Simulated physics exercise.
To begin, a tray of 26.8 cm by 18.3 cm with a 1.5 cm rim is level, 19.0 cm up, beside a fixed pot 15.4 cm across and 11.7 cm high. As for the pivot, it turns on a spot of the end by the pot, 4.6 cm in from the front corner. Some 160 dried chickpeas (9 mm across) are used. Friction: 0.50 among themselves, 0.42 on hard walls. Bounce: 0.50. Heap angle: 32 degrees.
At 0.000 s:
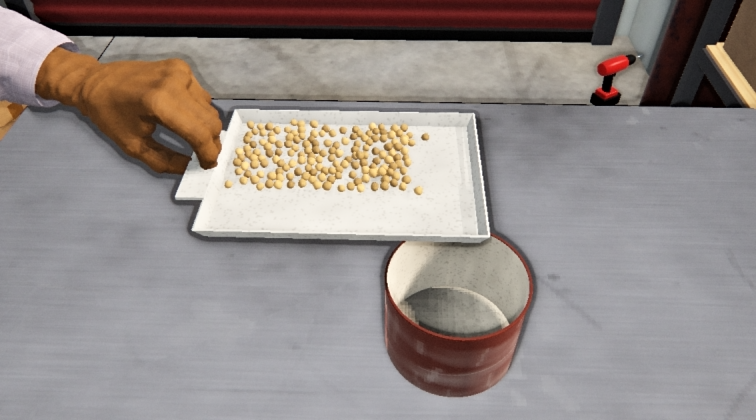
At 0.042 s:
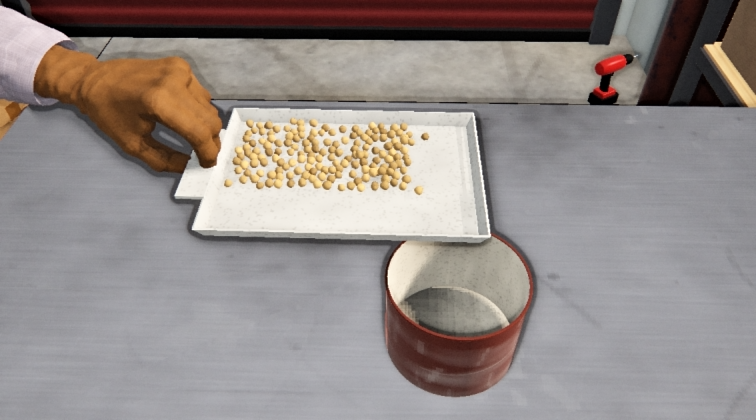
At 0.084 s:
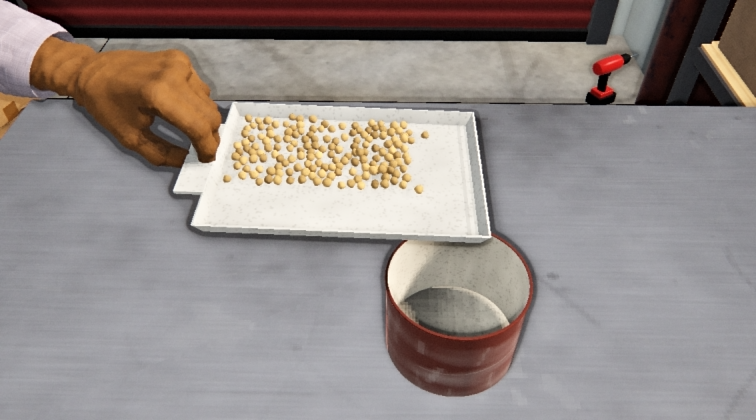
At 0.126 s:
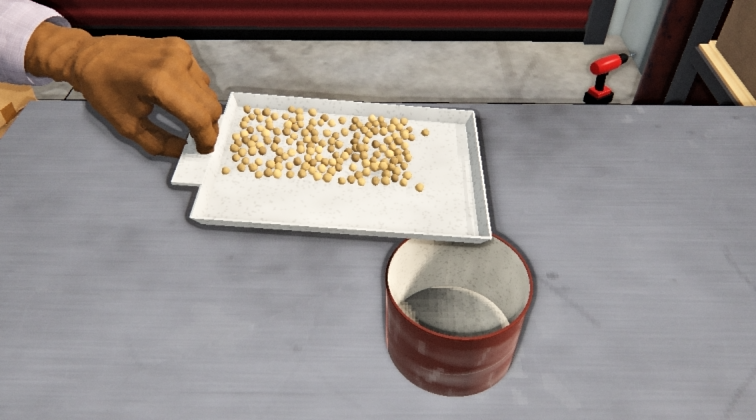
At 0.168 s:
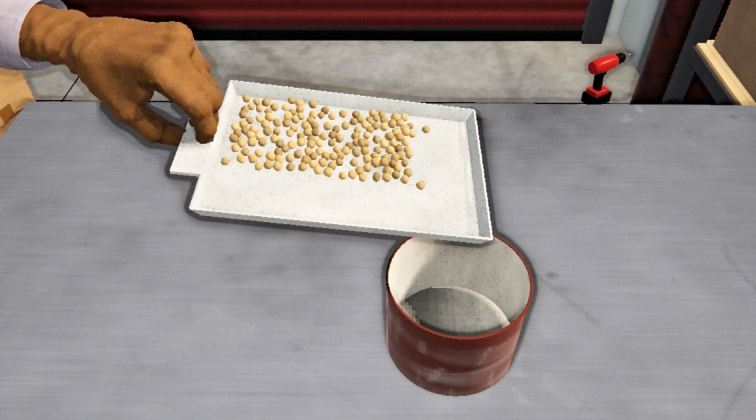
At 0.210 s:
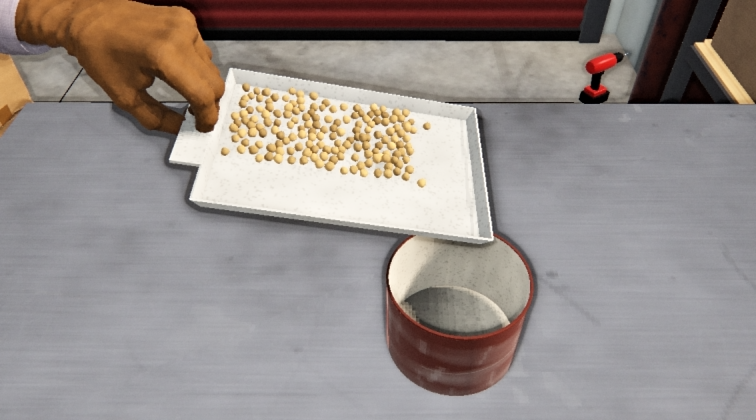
On a grey tabletop, a hand holds the left end of a white tray of dried chickpeas beside a dark red round pot, then raises that end so the tray slants toward the pot at the right.
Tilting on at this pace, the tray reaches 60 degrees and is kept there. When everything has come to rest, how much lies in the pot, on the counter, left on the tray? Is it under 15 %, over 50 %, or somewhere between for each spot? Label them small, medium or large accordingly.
Pot - medium, counter - medium, tray - medium.
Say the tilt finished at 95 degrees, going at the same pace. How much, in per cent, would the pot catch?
That would give about 70 per cent.
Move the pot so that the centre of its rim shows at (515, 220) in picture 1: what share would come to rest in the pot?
Something like 15 per cent would settle in it.
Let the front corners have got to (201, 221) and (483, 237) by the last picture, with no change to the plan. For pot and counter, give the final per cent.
The pot gets 35 and the counter 5.
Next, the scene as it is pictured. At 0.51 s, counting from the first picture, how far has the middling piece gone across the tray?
Displacement on the tray: Roughly 4 cm.
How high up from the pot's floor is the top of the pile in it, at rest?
Height: Approx. 1.5 cm.
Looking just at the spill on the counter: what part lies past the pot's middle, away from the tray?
100 %.
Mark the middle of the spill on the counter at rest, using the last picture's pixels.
Roughly at pixel (579, 354) in the last view.
After 0.51 s, tilt 35 degrees; the tray holds 100 %, the pot 0 %.
After 0.72 s, tilt 52 degrees; the tray holds 95 %, the pot 0 %.
After 1.03 s, tilt 60 degrees; the tray holds 45 %, the pot 30 %.
By 1.8 s all is still; pot 35 %, counter 25 %, tray 45 %.
